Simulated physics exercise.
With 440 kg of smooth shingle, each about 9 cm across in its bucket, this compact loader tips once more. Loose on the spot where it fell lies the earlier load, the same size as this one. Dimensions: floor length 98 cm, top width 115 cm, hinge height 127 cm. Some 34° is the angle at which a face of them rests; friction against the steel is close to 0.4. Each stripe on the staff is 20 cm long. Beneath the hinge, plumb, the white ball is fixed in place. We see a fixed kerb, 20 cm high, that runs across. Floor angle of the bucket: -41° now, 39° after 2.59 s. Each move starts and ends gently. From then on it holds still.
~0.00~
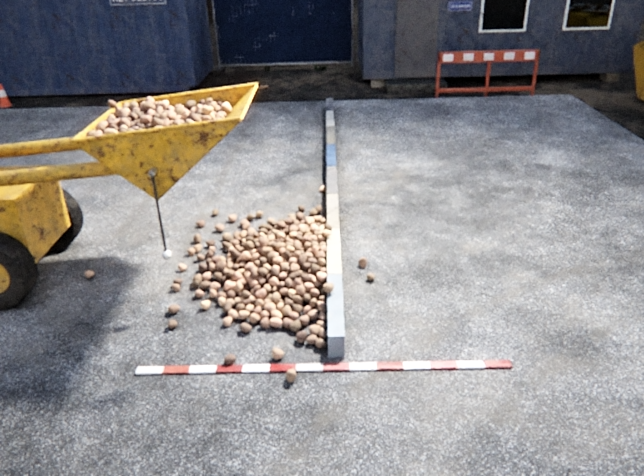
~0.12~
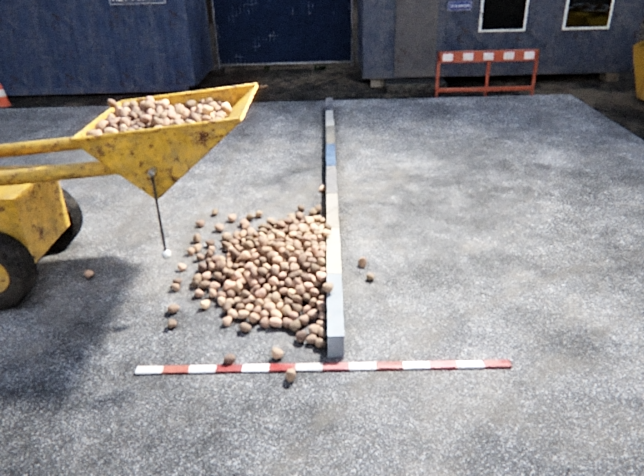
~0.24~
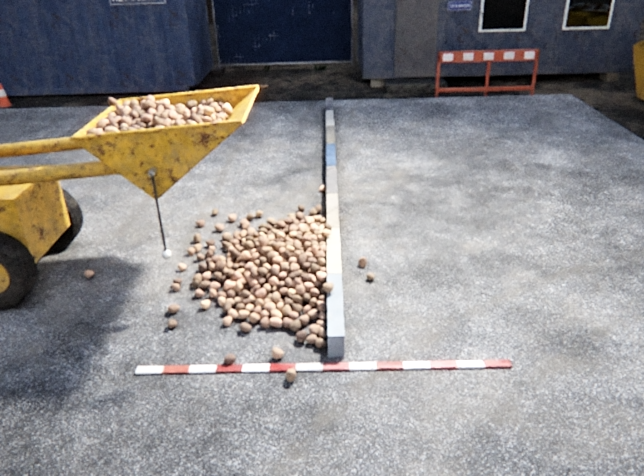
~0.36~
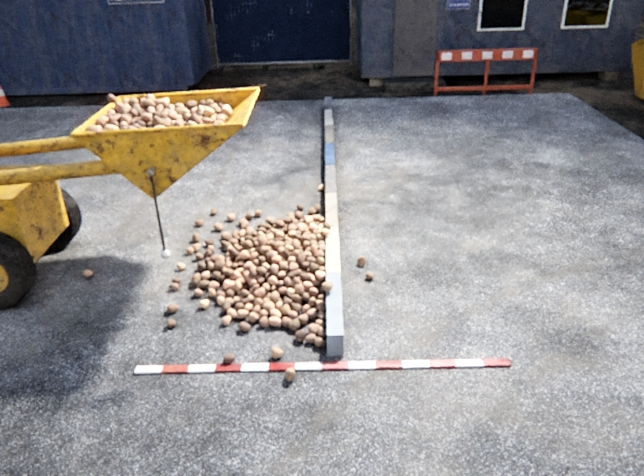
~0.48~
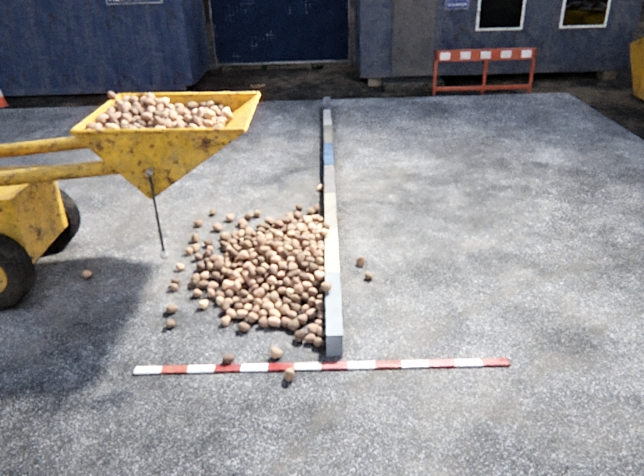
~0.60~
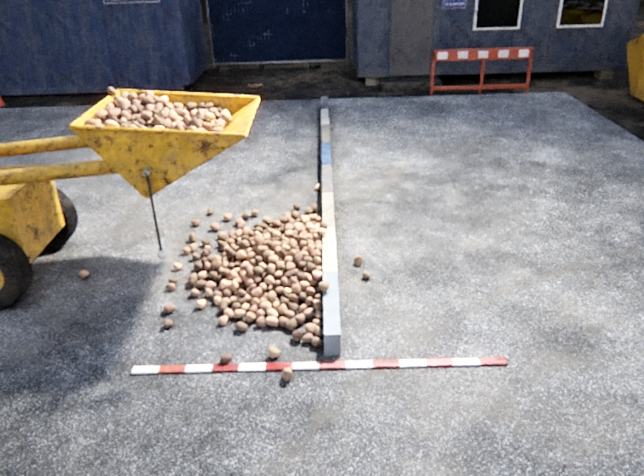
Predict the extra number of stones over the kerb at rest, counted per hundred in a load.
About 6 more per hundred stones.
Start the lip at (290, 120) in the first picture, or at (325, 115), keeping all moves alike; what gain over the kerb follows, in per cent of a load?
Roughly 50 per cent, then 85 per cent.
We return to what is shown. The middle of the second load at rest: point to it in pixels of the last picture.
(282, 249).
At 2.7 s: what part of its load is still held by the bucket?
Still inside: Some 5 %.
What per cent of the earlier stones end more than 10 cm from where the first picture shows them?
Estimate: 10 %, roughly.
After 1.9 s the floor is at 26°; in per cent of one load, 89 in the bucket, 111 on this side of the kerb; the foremost stones are at (331, 256).
After 2.7 s the floor is at 39°; in per cent of one load, 6 in the bucket, 191 on this side of the kerb, 3 over the kerb; the foremost stones are at (361, 254).
After 3.0 s the floor is at 39°; in per cent of one load, 0 in the bucket, 195 on this side of the kerb, 5 over the kerb; the foremost stones are at (386, 252).
After 5.8 s the floor is at 39°; in per cent of one load, 0 in the bucket, 194 on this side of the kerb, 6 over the kerb; the foremost stones are at (402, 255). Net gain over the kerb, 6.
